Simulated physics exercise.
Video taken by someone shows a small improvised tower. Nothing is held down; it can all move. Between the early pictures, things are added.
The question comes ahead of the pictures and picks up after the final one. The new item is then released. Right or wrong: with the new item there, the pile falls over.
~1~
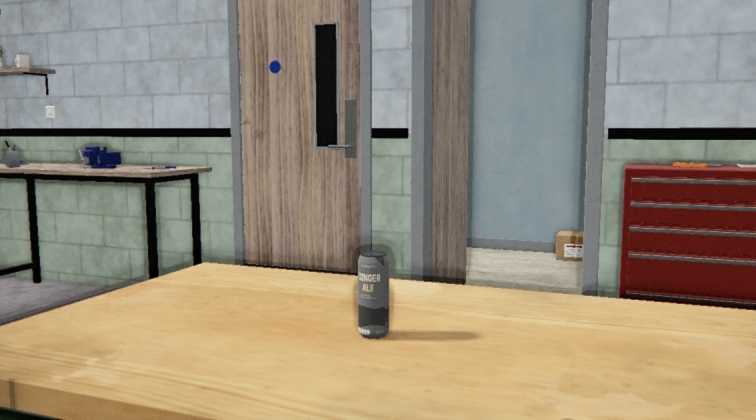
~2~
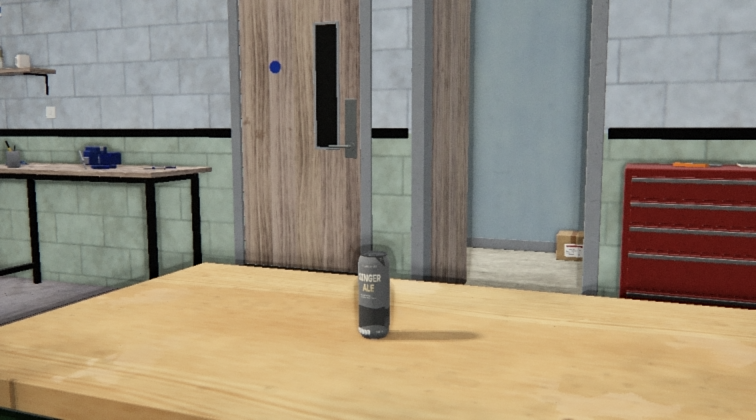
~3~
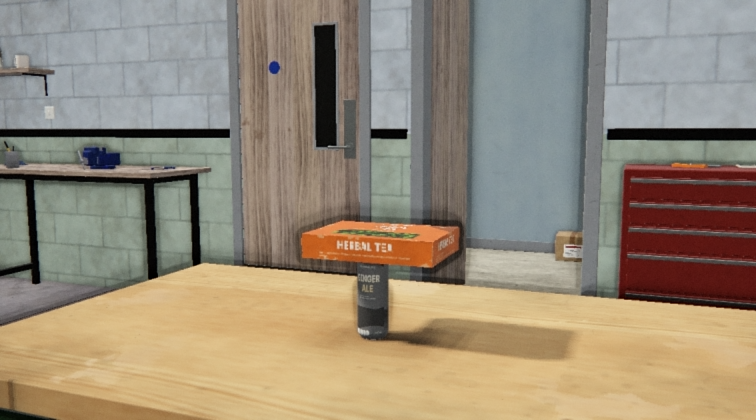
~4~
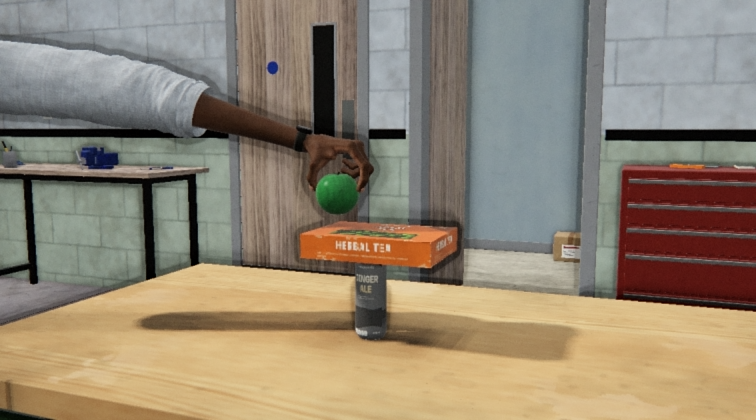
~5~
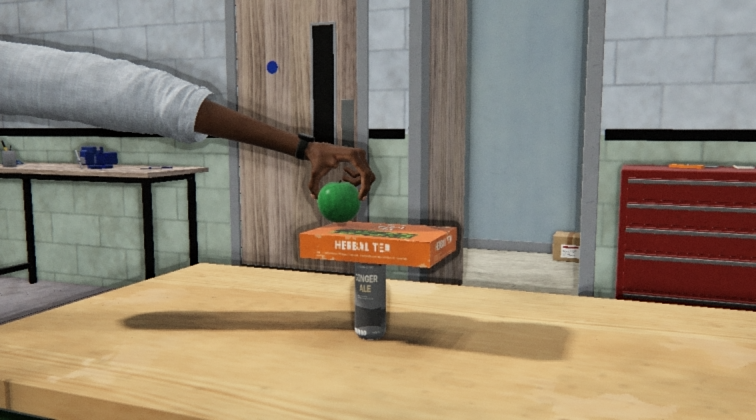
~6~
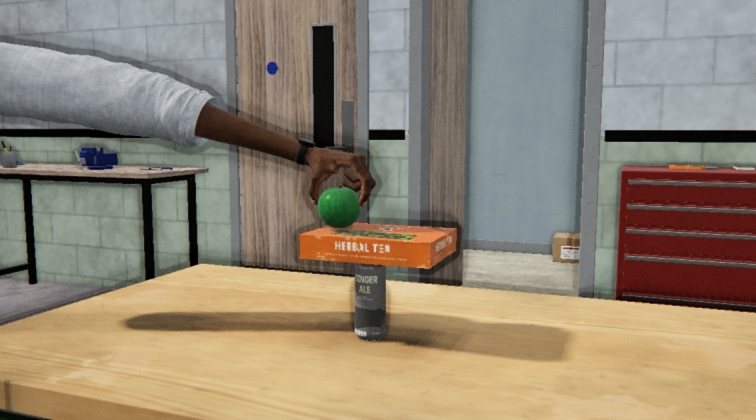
Wrong, the pile stays up.
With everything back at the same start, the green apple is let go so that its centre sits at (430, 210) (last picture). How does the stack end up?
What happens next is that it goes down.
Then, 0.20 s later than the last frame, all is still.
Then, 0.40 s later than the last frame, green apple resting near (339, 208).
When it is over, all 3 as before. End places, in pixels of the last picture, green apple near (339, 208). The stack stays up.
